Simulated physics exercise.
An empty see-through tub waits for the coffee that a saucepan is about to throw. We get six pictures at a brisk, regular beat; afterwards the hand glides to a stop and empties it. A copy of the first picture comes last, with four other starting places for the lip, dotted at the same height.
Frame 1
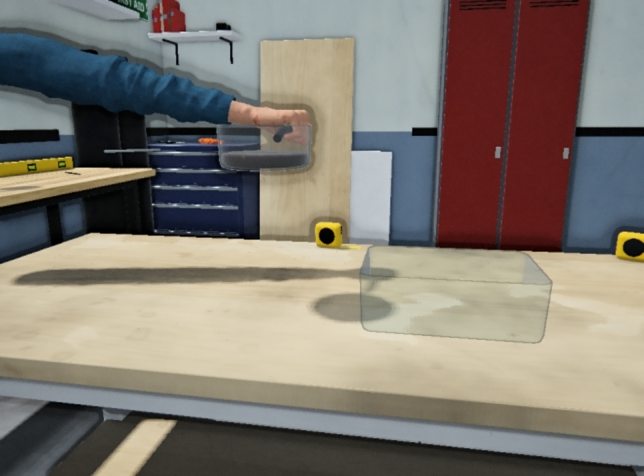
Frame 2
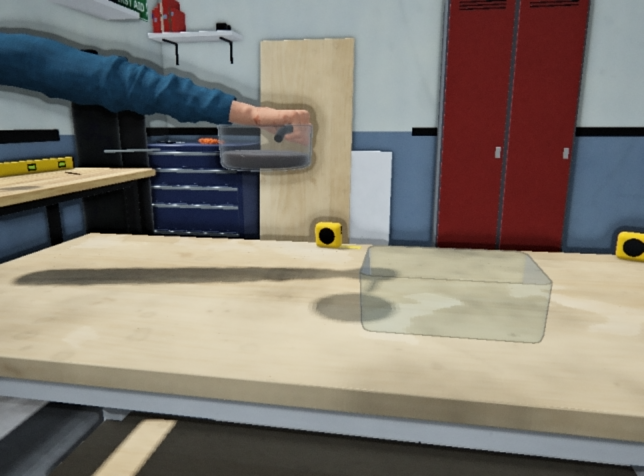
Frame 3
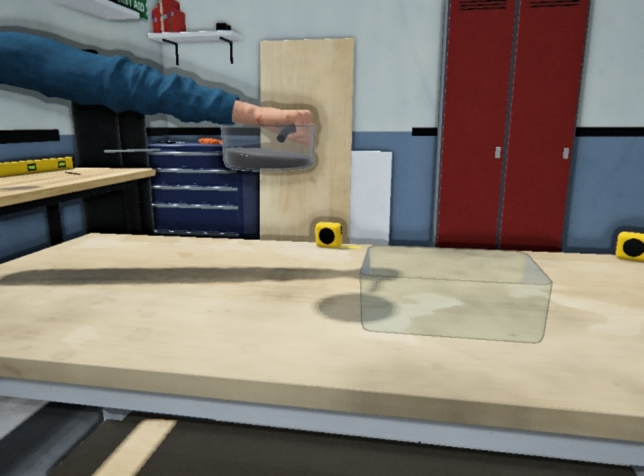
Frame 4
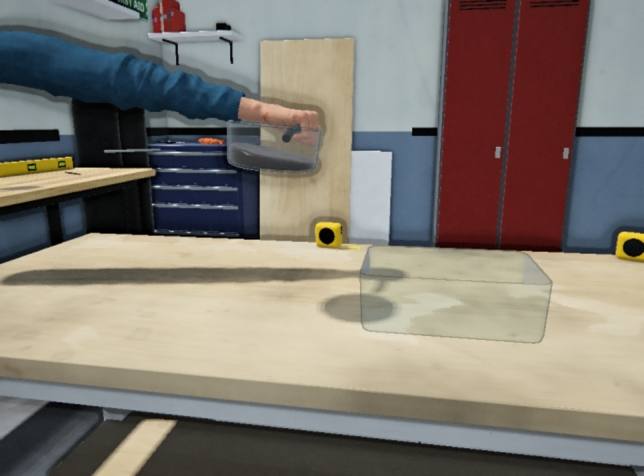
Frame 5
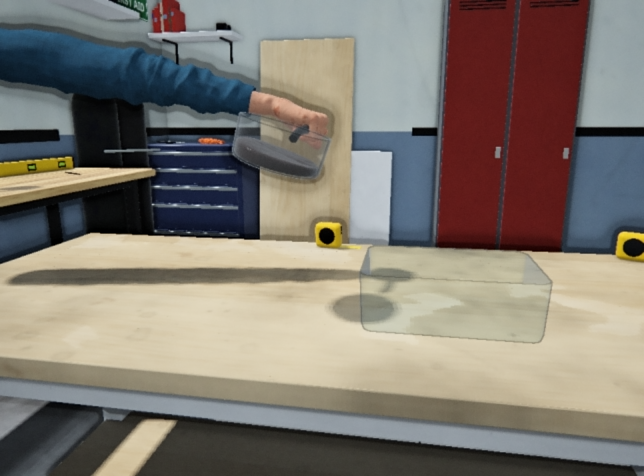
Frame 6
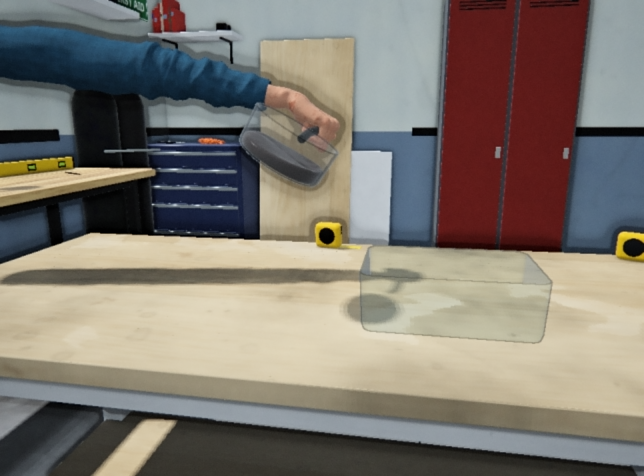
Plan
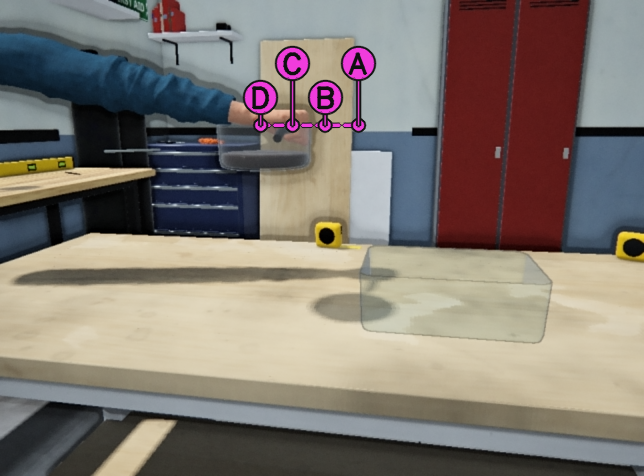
A hand at the end of a blue sleeve held a see-through pan of dark liquid above a workbench, then moved it slightly right and tilted it toward an empty clear tub.
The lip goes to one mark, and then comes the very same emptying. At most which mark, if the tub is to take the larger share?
That is spot D.
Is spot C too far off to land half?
No, not at all.
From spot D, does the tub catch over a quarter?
Yes.
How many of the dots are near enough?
All four.
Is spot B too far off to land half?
No, that is safe.
On the marked copy, A at (358, 125); B at (325, 125); C at (292, 125); D at (260, 125).
With A, about 77 % lands in the tub, 5 % falls short and 18 % goes beside or beyond.
With B, about 76 % lands in the tub, 5 % falls short and 18 % goes beside or beyond.
With C, about 77 % lands in the tub, 6 % falls short and 17 % goes beside or beyond.
With D, about 75 % lands in the tub, 16 % falls short and 9 % goes beside or beyond.
